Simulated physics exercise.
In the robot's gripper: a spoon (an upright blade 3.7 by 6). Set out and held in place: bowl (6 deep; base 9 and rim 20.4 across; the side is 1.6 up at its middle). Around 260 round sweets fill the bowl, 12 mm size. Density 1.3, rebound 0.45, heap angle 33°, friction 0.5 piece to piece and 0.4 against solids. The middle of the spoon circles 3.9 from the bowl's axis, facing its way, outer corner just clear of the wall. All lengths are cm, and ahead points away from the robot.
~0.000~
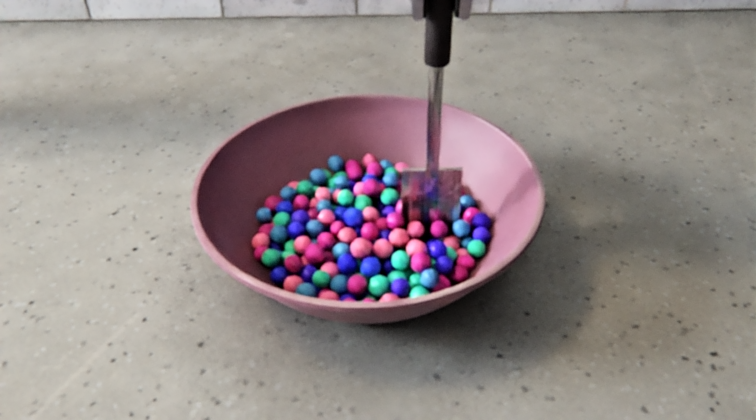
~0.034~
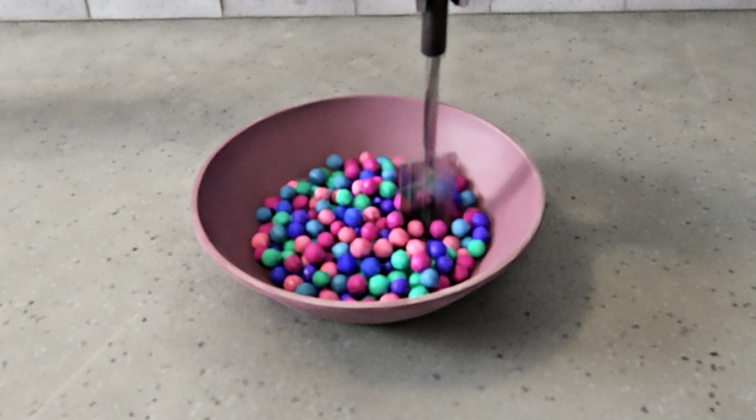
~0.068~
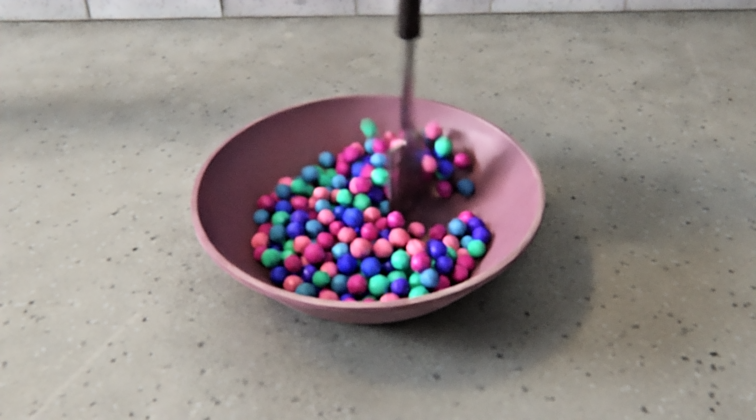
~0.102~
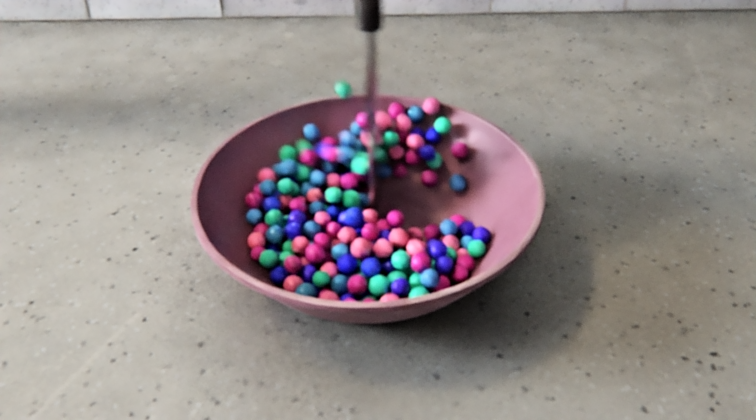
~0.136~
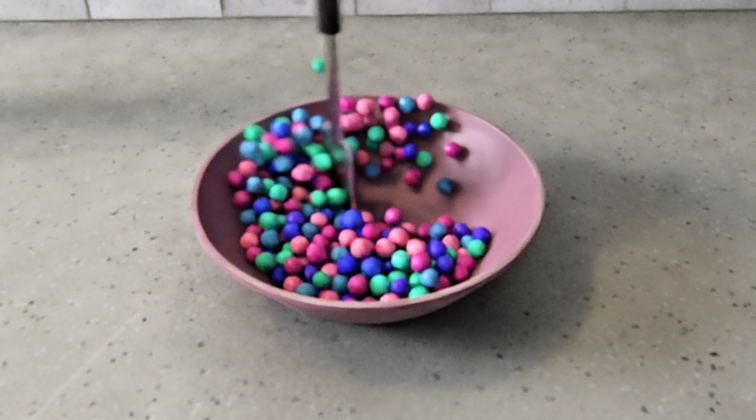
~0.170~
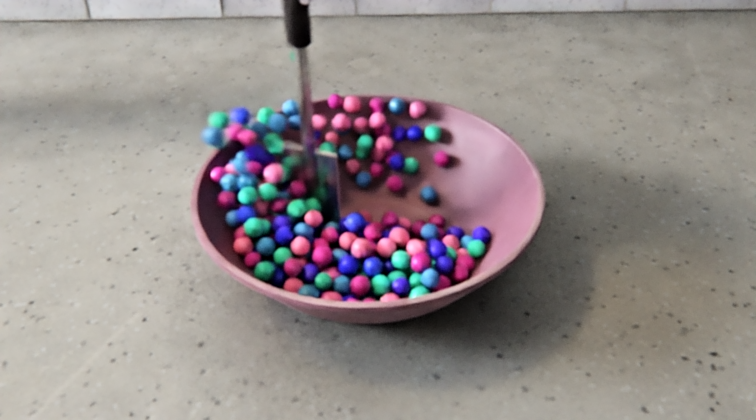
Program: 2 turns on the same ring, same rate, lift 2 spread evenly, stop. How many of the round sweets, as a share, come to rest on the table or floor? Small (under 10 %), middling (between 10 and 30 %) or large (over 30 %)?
A middling share, between 10 and 30 %, ends on the table or floor.
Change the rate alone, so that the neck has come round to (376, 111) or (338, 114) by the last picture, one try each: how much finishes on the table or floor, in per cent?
About 0 and 5 per cent.
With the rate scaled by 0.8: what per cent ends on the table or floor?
Some 0 per cent.
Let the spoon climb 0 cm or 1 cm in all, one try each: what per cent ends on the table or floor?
About 25 and 15 per cent.
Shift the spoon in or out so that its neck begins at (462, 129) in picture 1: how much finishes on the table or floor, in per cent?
Some 25 per cent.
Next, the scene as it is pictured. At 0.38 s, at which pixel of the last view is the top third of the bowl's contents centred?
Near (446, 233).
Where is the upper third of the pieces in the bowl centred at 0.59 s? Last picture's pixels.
Near (327, 229).
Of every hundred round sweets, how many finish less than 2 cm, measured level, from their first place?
Roughly 5 per cent.
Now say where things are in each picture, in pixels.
In the first frame, the spoon neck at (433, 148), 0° round; upper third of the load around (364, 222), from x 260 to 480, top at y 160; 263 in the bowl.
In the second frame, the spoon neck at (430, 137), 15° round; upper third of the load around (370, 218), from x 260 to 480, top at y 160.
In the third frame, the spoon neck at (408, 119), 50° round; upper third of the load around (368, 195), from x 260 to 480, top at y 130.
In the fourth frame, the spoon neck at (372, 110), 86° round; upper third of the load around (349, 168), from x 255 to 480, top at y 90.
In the fifth frame, the spoon neck at (335, 114), 121° round; upper third of the load around (314, 155), from x 235 to 480, top at y 65; 262 in the bowl, 1 in flight or on the tool.
In the sixth frame, the spoon neck at (308, 128), 157° round; upper third of the load around (274, 165), from x 215 to 480, top at y 55; 261 in the bowl, 2 in flight or on the tool.
After 0.38 s, 14° round, highest piece 9 above the table; 229 in the bowl, 17 on the table or floor, 17 in flight or on the tool.
After 0.59 s, 231° round, highest piece 6 above the table; 226 in the bowl, 37 on the table or floor.
After 0.89 s, 0° round, highest piece 5 above the table; 226 in the bowl, 37 on the table or floor.
After 1.59 s, 0° round, highest piece 5 above the table; 226 in the bowl, 37 on the table or floor.
In the end, 226 in the bowl, 37 on the table or floor. That is 14 % on the table or floor.
